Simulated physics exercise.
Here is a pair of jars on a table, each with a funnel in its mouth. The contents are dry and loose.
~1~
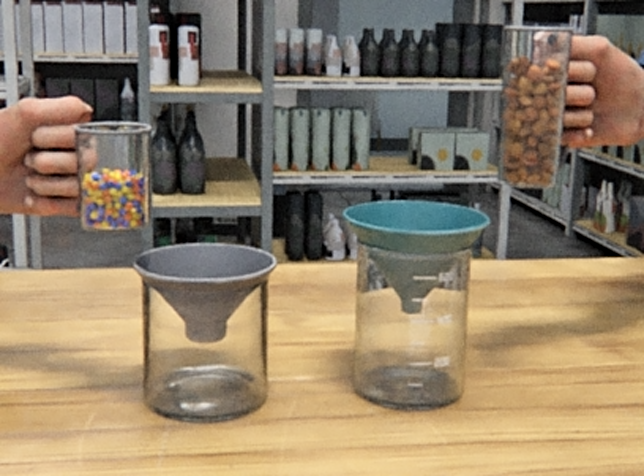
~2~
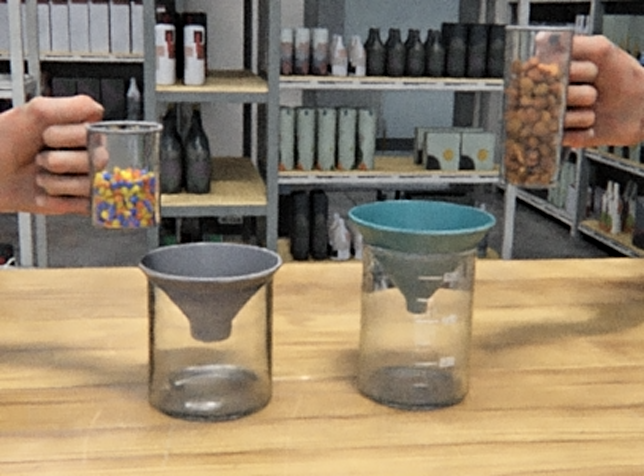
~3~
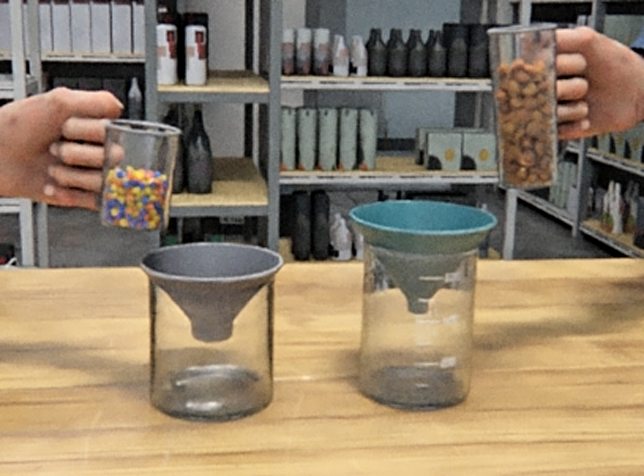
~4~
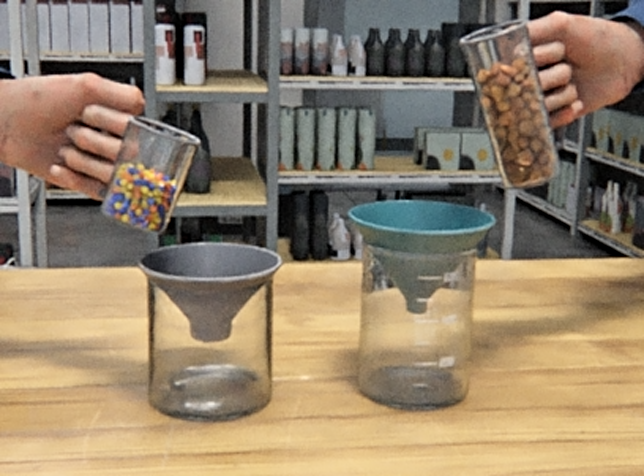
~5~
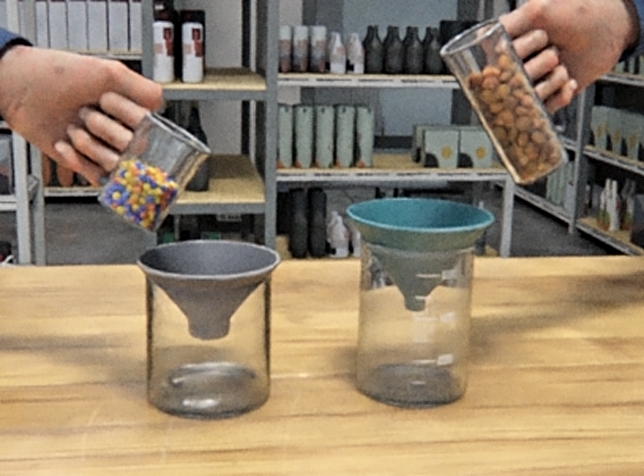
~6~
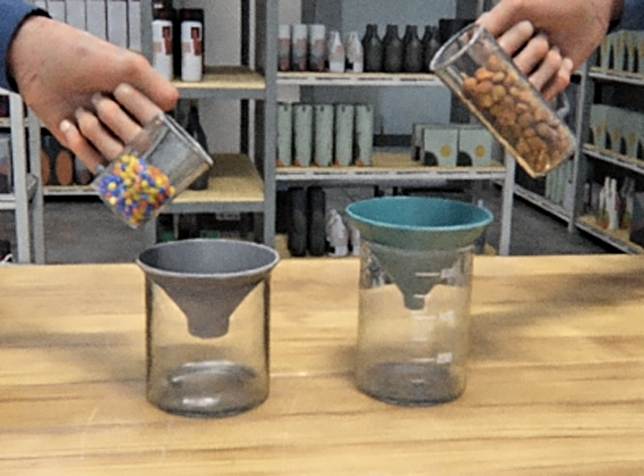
The clip opens with two hands holding clear cups upright above funnel-topped jars on a wooden table, colourful beads at left and brown pieces at right. The cups shift slightly inward and begin leaning toward each other, then tilt steadily further until both are steeply slanted, their contents still inside.
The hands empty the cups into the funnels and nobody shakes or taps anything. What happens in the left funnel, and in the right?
On the left it passes it all, on the right it holds most of it back.
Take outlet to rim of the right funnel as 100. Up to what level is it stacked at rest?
Close to 90 per cent.
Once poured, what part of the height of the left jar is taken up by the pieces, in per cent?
Some 10 per cent.
Then, 0.27 s later than the last frame, left, every one still in the cup; right, every one still in the cup.
Then, 0.61 s later than the last frame, left, every one still in the cup; right, every one still in the cup.
Then, 0.97 s later than the last frame, left, roughly half still in the cup, roughly a third in or over the funnel, about a tenth down in the jar; right, almost all still in the cup, about a tenth in or over the funnel.
When it is over, left, every one down in the jar; right, every one stuck in the funnel, not one down in the jar.
